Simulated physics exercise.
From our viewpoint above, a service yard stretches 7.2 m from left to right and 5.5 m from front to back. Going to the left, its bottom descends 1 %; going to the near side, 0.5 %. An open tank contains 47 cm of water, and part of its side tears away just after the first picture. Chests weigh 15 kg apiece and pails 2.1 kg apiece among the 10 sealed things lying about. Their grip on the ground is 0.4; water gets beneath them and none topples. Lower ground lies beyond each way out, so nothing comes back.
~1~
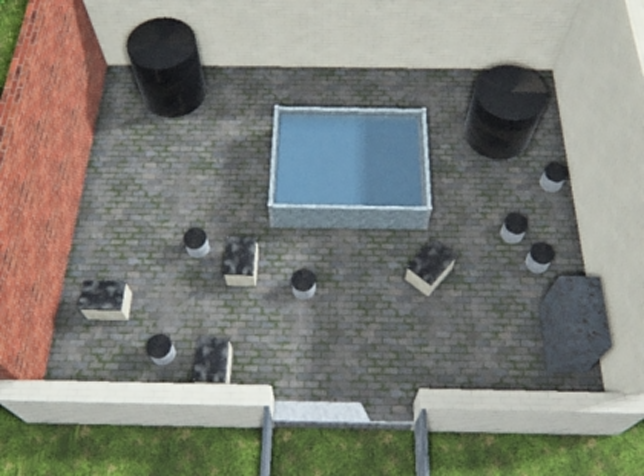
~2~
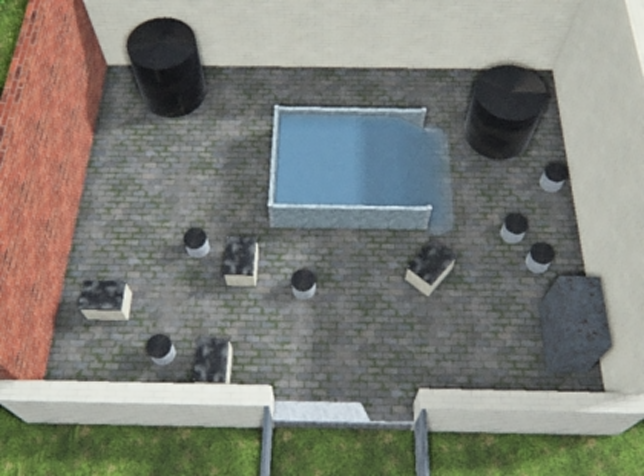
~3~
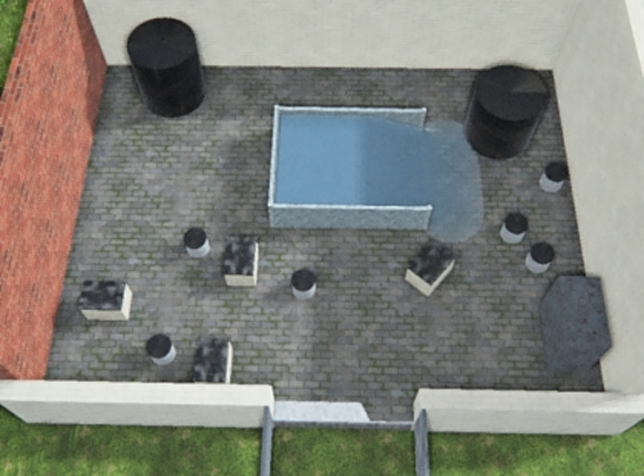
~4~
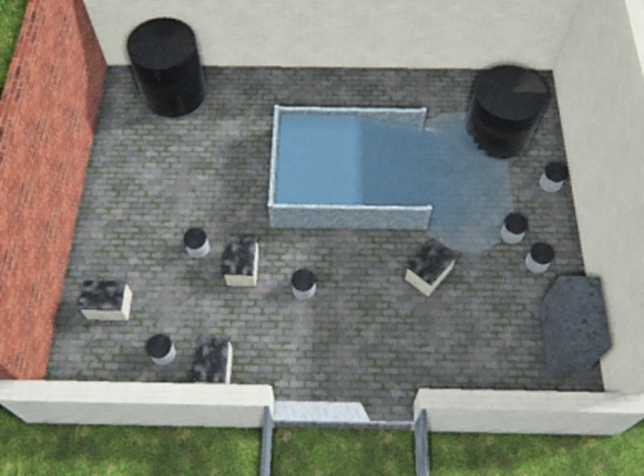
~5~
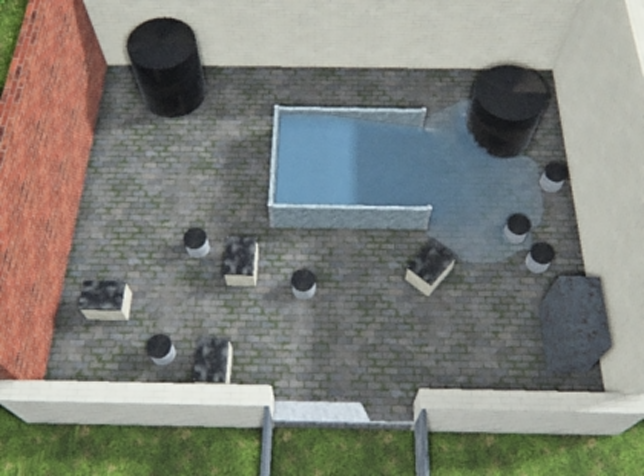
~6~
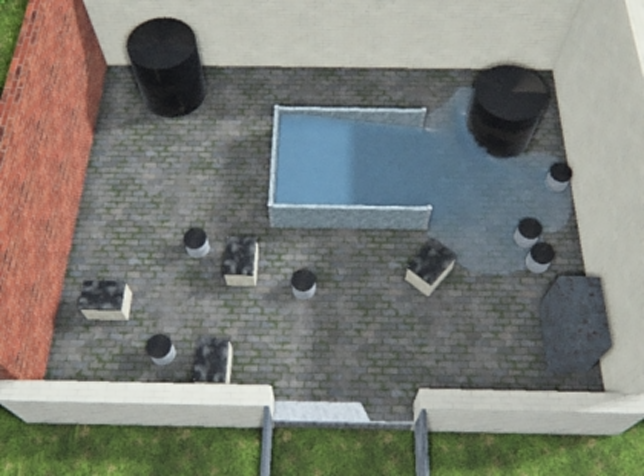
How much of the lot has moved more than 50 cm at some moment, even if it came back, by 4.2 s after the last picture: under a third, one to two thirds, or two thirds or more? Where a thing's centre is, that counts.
My bet is the share falls short of a third.
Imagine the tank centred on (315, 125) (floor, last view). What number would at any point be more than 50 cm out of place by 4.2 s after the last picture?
Count: 3.
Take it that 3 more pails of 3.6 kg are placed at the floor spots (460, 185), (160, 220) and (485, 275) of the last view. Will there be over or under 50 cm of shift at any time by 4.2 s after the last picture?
One after another they come out above it, inside the limit, above it.
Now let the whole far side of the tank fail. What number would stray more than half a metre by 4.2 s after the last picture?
4.
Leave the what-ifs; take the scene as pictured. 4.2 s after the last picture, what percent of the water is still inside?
Somewhere near 98 percent, give or take.
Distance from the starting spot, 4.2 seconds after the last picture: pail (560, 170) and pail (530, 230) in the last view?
The first ends 200 centimetres from its start and the second 400 centimetres.
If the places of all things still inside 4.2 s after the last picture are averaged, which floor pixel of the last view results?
Centre of the remaining things: Roughly (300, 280).
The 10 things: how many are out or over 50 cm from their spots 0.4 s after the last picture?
Answer: 1.
Then, 0.4 s after the last picture 1 of 10 are over 50 cm from their spots; 1 afloat.
Then, 1.5 s after the last picture 2 of 10 are over 50 cm from their spots; 3 afloat.
Then, 2.8 s after the last picture 3 of 10 are over 50 cm from their spots; 3 afloat.
Then, 4.2 s after the last picture 3 of 10 are over 50 cm from their spots, and 3 have been at some point; 3 afloat.
